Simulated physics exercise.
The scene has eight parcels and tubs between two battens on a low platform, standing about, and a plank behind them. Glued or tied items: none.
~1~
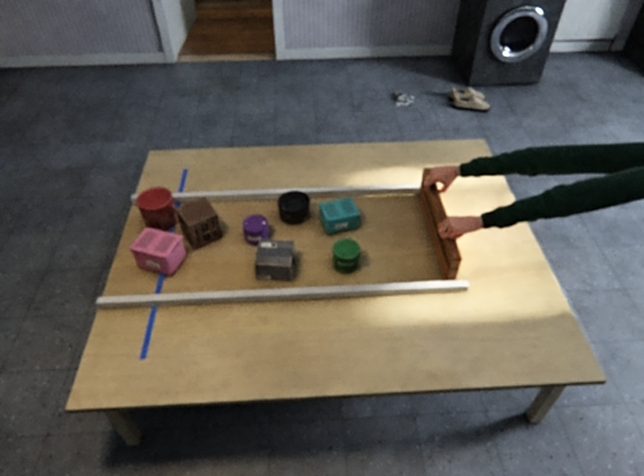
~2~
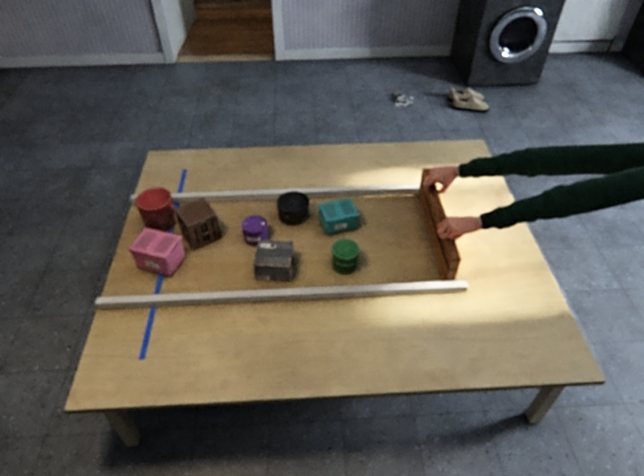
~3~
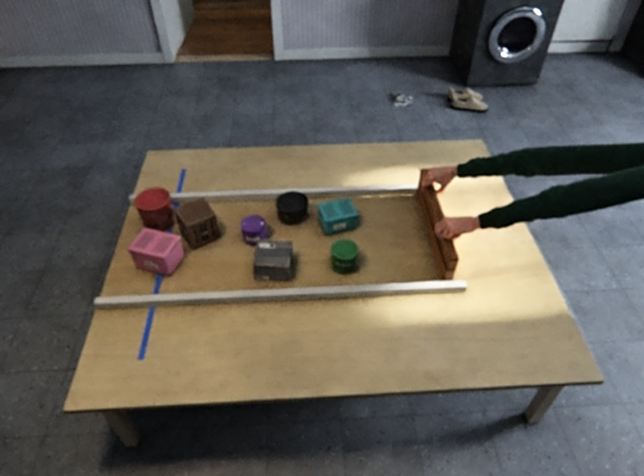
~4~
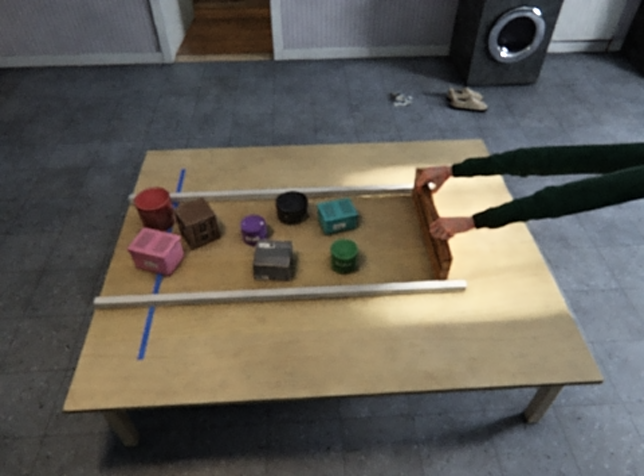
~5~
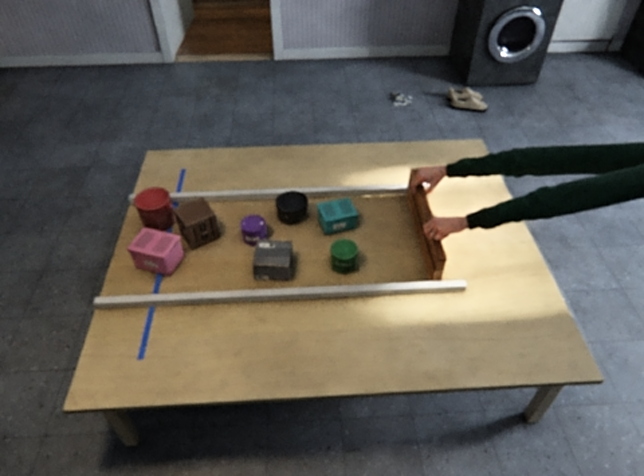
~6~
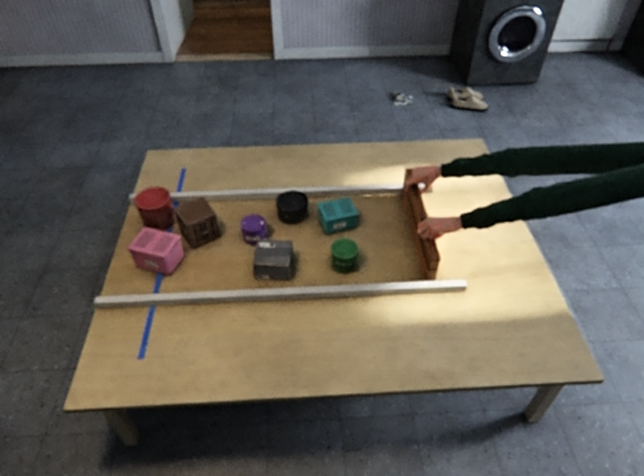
On a low wooden platform in a grey-floored room, colourful tubs and box-like parcels stand between two pale battens, some near a strip of blue tape. Two dark-sleeved arms hold a reddish-brown plank at the right and slide it slightly left, while the objects stay essentially still.
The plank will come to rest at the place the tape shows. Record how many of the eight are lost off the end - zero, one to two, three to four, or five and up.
Lost off the end: Three to four.
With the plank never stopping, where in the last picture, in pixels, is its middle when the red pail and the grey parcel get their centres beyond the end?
The middle sits near (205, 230) for the first and near (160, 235) for the other.
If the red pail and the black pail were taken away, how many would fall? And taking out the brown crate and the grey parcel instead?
2 in the first case and 2 in the second.
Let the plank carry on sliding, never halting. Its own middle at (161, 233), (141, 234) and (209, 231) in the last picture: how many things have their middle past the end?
3, 5 and 0.
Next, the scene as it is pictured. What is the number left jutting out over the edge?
Tally: 2.
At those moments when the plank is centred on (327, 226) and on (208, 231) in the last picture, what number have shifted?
At the first spot the count is 3, and at the second it is 8.
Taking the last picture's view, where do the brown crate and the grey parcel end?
First object about (121, 232); second object about (109, 270).
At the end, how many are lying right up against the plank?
3 touch it.
Soon after, none off yet; red pail at rest near (156, 210); pink tote at rest near (158, 252); brown crate at rest near (198, 223).
Then, none off yet; red pail moved about its own width near (130, 211); pink tote moved about its own width near (128, 251); brown crate moved about its own width near (167, 233).
At rest, the number that fall off is three or four; fallen, black pail, pink tote and red pail.
